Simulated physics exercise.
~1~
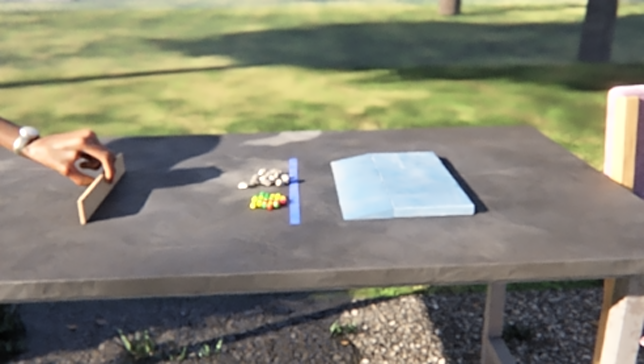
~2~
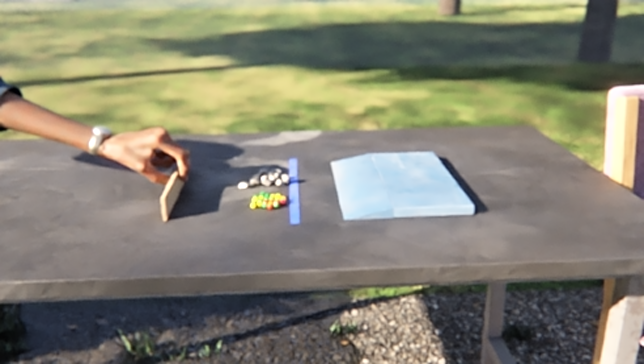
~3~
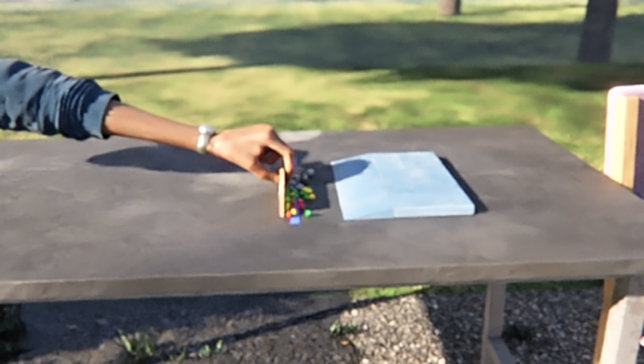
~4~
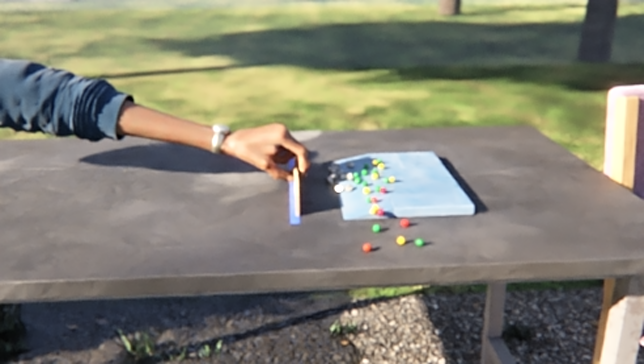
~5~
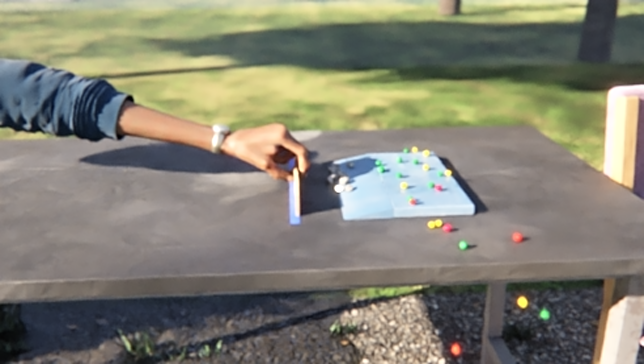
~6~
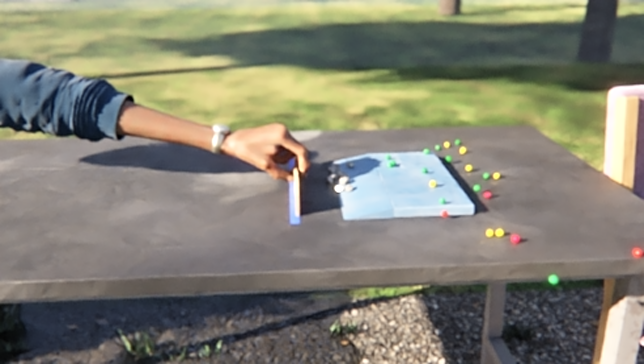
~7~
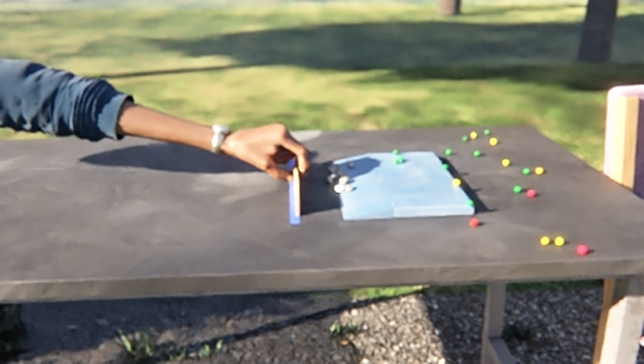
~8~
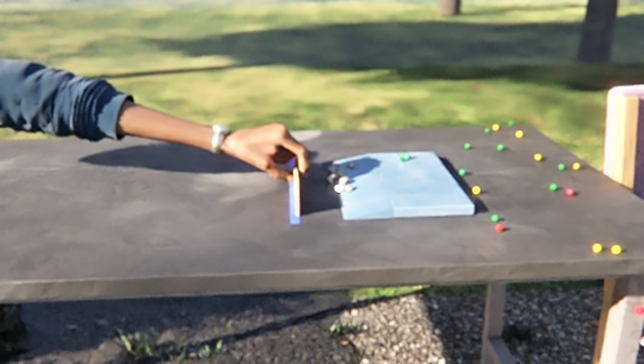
Colorful beads pushed by a hand-held card scatter over a blue ramp while grey pieces lag.
